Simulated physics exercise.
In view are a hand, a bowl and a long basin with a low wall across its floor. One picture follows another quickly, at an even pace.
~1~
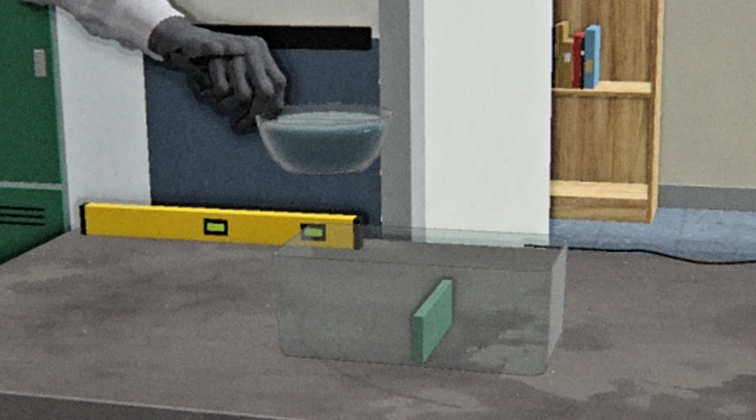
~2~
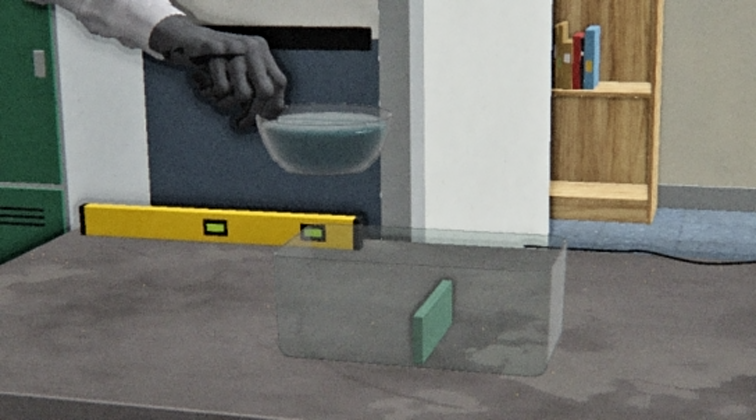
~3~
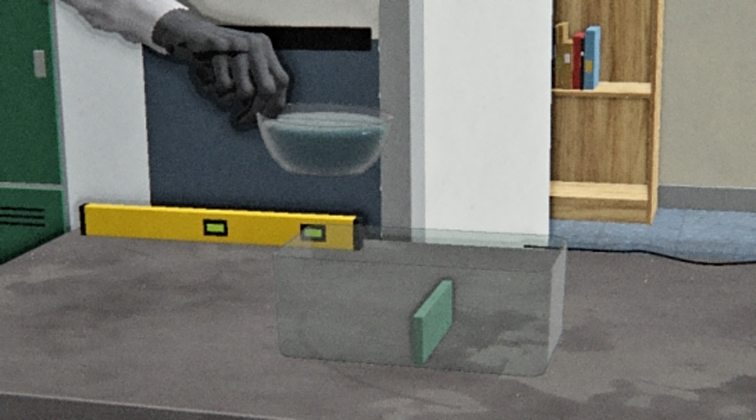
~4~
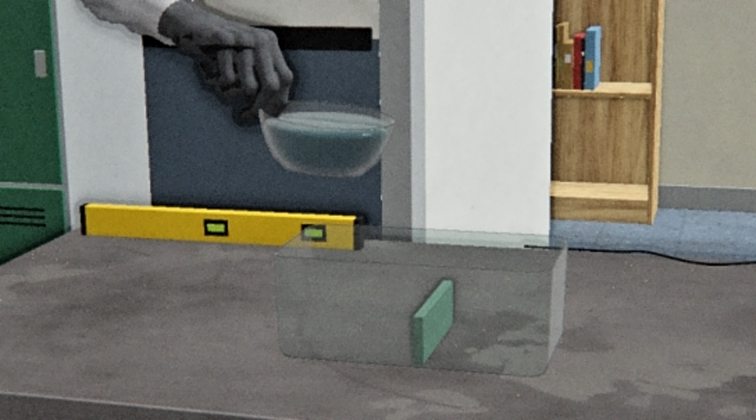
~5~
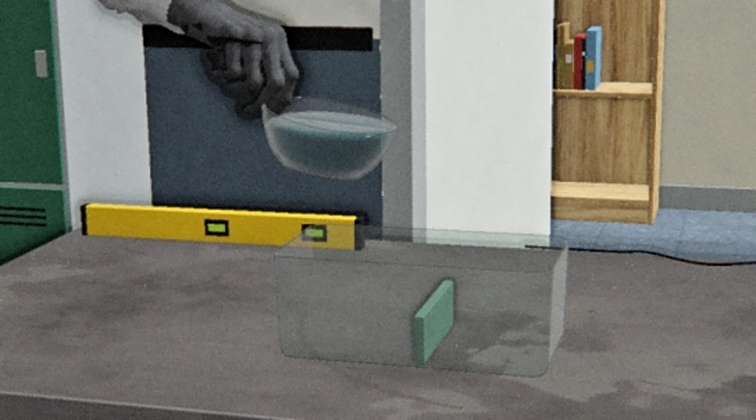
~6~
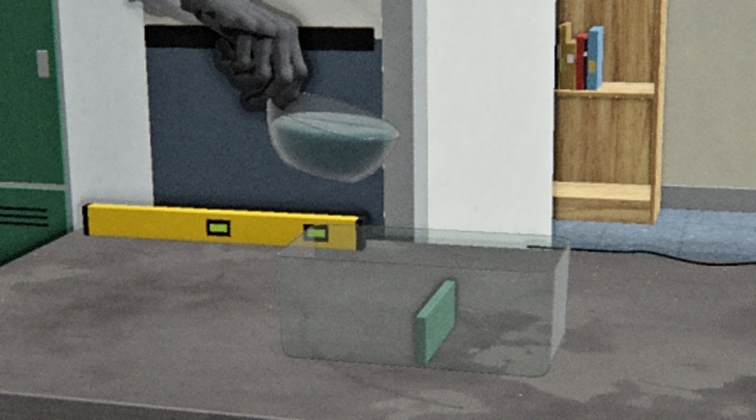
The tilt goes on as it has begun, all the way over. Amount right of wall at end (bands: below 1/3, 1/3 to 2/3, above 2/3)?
I expect the share right of the wall to be at least a third but at most two thirds.
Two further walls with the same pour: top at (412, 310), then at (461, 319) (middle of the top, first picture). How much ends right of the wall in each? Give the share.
The first placement leaves close to 75 per cent, the second close to 20 per cent.
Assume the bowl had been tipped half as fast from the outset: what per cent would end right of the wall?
It comes to near 65 per cent.
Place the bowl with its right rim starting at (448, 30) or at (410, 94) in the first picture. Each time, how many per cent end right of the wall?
It would come to near 85 per cent, and then near 80 per cent.
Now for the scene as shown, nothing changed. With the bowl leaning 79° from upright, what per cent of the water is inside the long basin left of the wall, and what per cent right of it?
Left part: Around 10 %. Right part: Around 30 %.
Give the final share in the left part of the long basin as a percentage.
Share approx. 50 per cent.
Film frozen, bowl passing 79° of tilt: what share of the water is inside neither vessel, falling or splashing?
Something like 40 per cent of it.
A moment on, the bowl is tipped on its side and 24 per cent is still to pour, 8 is left of the wall and 28 right of it.
Next, the bowl is tipped right over and 1 per cent is still to pour, 45 is left of the wall and 52 right of it.
Then the bowl is tipped right over and 0 per cent is still to pour, 48 is left of the wall and 51 right of it.
Later the bowl is tipped right over and 0 per cent is still to pour, 48 is left of the wall and 51 right of it.
At rest 48 per cent lies left of the wall, 51 right of it and 1 outside.
